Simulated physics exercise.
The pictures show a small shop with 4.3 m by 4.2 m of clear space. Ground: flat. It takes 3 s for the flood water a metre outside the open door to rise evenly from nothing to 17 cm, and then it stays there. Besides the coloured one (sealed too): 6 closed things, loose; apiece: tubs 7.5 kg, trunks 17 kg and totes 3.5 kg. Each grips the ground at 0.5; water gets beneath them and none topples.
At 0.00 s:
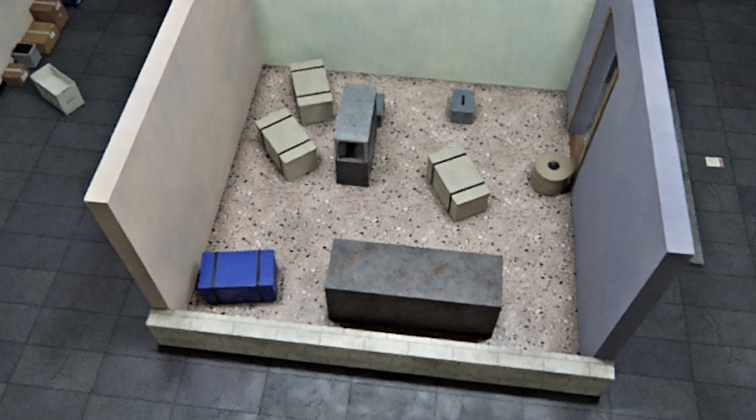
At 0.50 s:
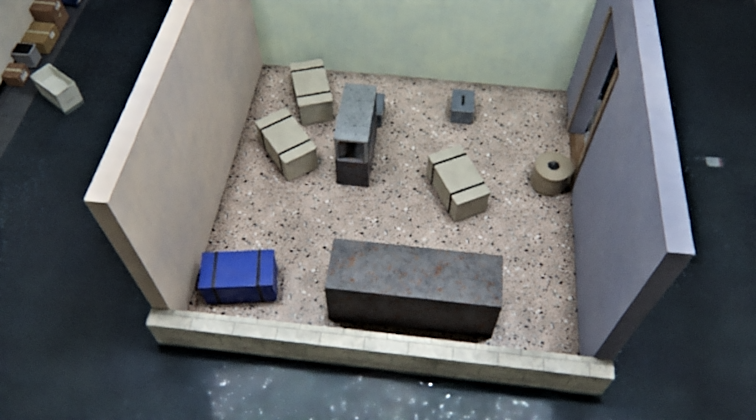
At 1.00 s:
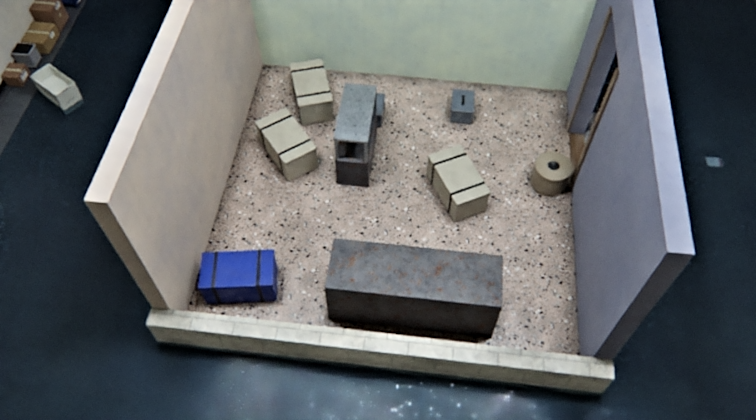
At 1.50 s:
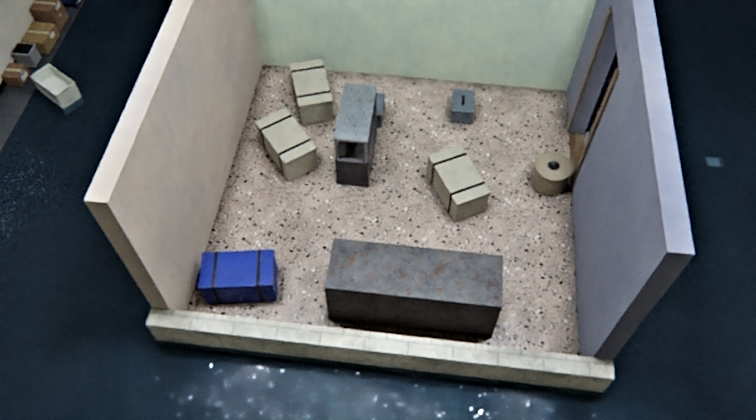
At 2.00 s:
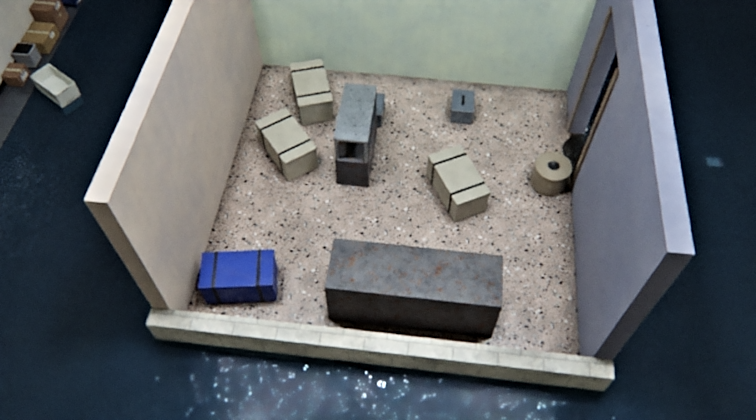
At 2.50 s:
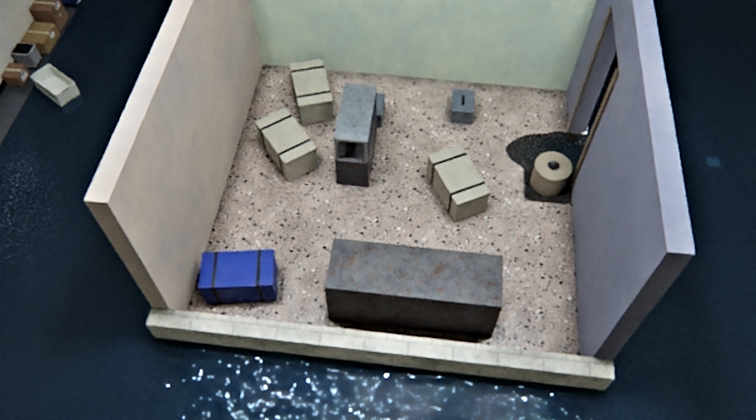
Dark water spreads across the grey tiled ground around a small, roofless shop with a speckled floor, seen from high above by a still camera. A blue trunk sits at the lower left beside a long dark counter, with three pale strapped trunks, grey boxy furnishings and a tan roll behind them. The water glints outside, then pools darkly around the roll by the right-hand opening, while the objects stay put.
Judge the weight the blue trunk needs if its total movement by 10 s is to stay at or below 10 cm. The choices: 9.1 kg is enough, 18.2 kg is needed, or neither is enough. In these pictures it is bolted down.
My judgement is that 9.1 kg is enough.
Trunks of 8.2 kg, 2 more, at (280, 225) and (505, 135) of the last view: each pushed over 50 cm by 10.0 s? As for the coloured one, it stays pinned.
First one: Inside the limit; second one: Beyond the limit.
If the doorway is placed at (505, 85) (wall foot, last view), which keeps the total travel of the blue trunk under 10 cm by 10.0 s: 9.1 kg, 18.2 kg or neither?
Answer: The lower mass works.
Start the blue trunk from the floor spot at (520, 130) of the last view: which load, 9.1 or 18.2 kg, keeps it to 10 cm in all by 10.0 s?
Short answer: No load.
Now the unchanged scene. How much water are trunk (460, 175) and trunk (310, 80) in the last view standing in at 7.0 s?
First roughly 3 cm, second roughly 5 cm.
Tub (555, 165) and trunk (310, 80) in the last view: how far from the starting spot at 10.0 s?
50 cm, 100 cm.
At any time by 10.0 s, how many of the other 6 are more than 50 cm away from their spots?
4.
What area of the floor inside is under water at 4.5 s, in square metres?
Flooded: Near 5.5 m2.
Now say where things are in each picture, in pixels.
The first frame shows the blue trunk at (237, 268), on the bottom; 0.0 m2 under water; 0 of 7 have shifted.
The second frame shows the blue trunk at (237, 268), on the bottom; 0.0 m2 under water; 0 of 7 have shifted.
The third frame shows the blue trunk at (237, 268), on the bottom; 0.0 m2 under water; 0 of 7 have shifted.
The fourth frame shows the blue trunk at (237, 268) rests on the ground; water covers 0.0 m2; 0 of 7 have shifted.
The fifth frame shows the blue trunk at (237, 268), on the bottom; water covers 0.0 m2; 0 of 7 have shifted.
The sixth frame shows the blue trunk at (237, 268) rests on the ground; water covers 0.5 m2; 0 of 7 have shifted.
After 3.5 s the blue trunk would be 0 cm from its start with 9.1 kg and 0 cm from its start with 18.2 kg; 0 cm of water round it then.
After 4.5 s the blue trunk would be 0 cm from its start with 9.1 kg and 0 cm from its start with 18.2 kg; 0 cm of water round it then.
After 7.0 s the blue trunk would be 0 cm from its start with 9.1 kg and 0 cm from its start with 18.2 kg; 0 cm of water round it then.
After 10.0 s the blue trunk would be 0 cm from its start with 9.1 kg and 0 cm from its start with 18.2 kg; 2 cm of water round it then.
